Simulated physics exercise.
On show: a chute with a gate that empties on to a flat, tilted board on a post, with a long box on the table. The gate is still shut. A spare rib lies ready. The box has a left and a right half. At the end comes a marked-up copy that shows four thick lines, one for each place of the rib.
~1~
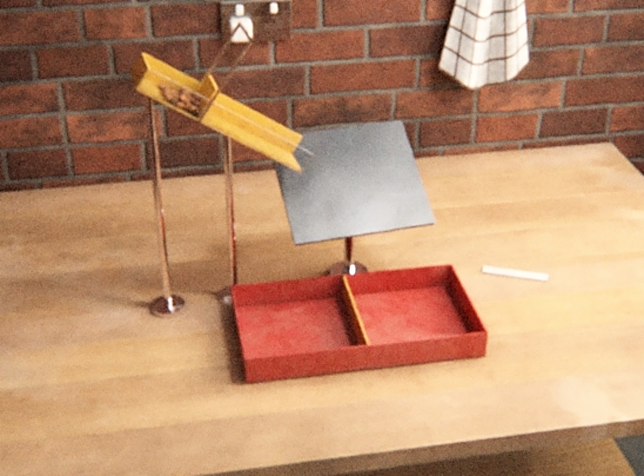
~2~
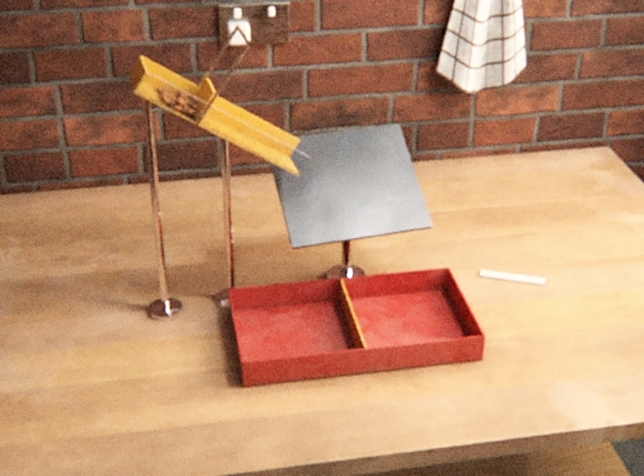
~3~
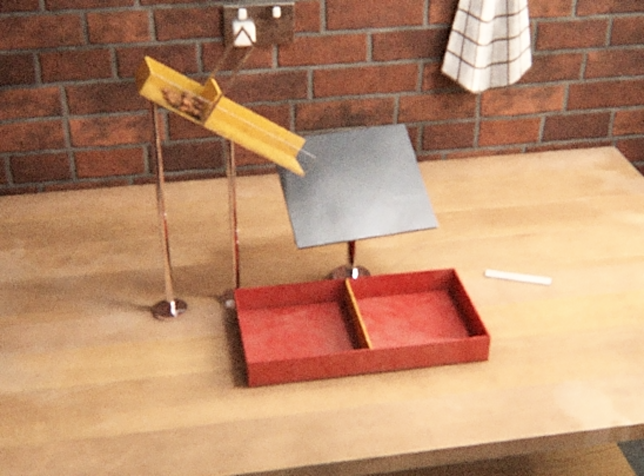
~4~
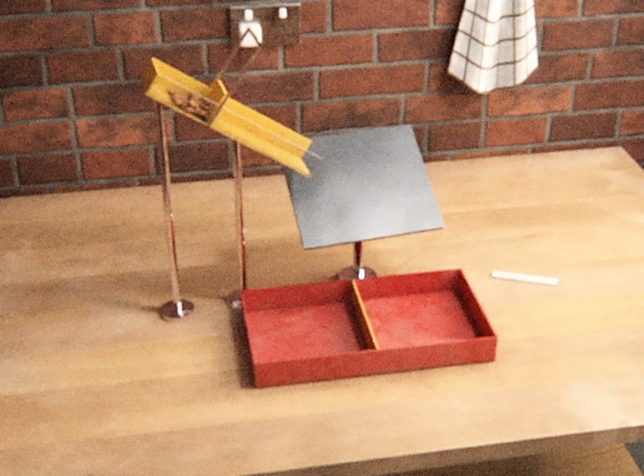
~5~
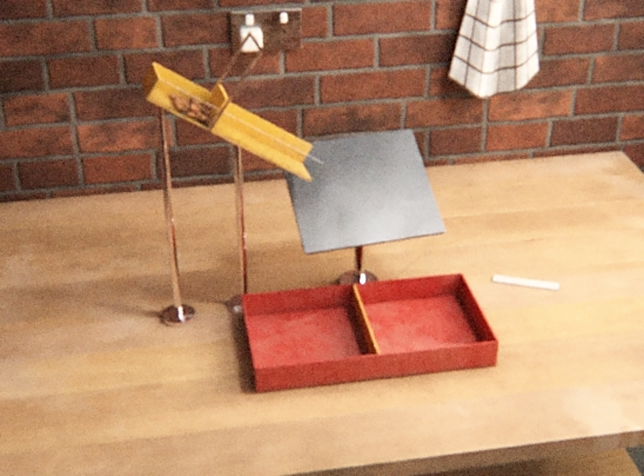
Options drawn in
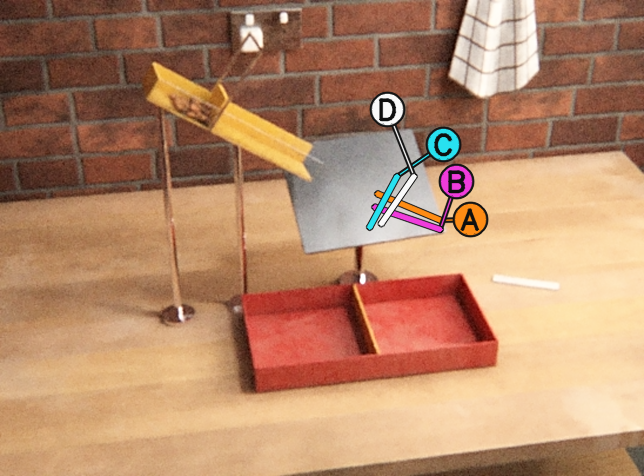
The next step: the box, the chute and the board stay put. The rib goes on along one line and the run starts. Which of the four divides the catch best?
Best: C.
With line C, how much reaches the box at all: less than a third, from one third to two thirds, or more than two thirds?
Line C gives more than two thirds.
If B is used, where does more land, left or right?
The right half.
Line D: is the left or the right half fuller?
Right.
On the marked copy, line A from (377, 193) to (440, 220); line B from (374, 207) to (440, 229); line C from (397, 176) to (369, 227); line D from (414, 176) to (381, 223).
If A is chosen, of what is caught, none in the left half, all in the right.
If B is chosen, of what is caught, none in the left half, all in the right.
If C is chosen, of what is caught, about half in the left half, about half in the right.
If D is chosen, of what is caught, a stray few in the left half, nearly all in the right.
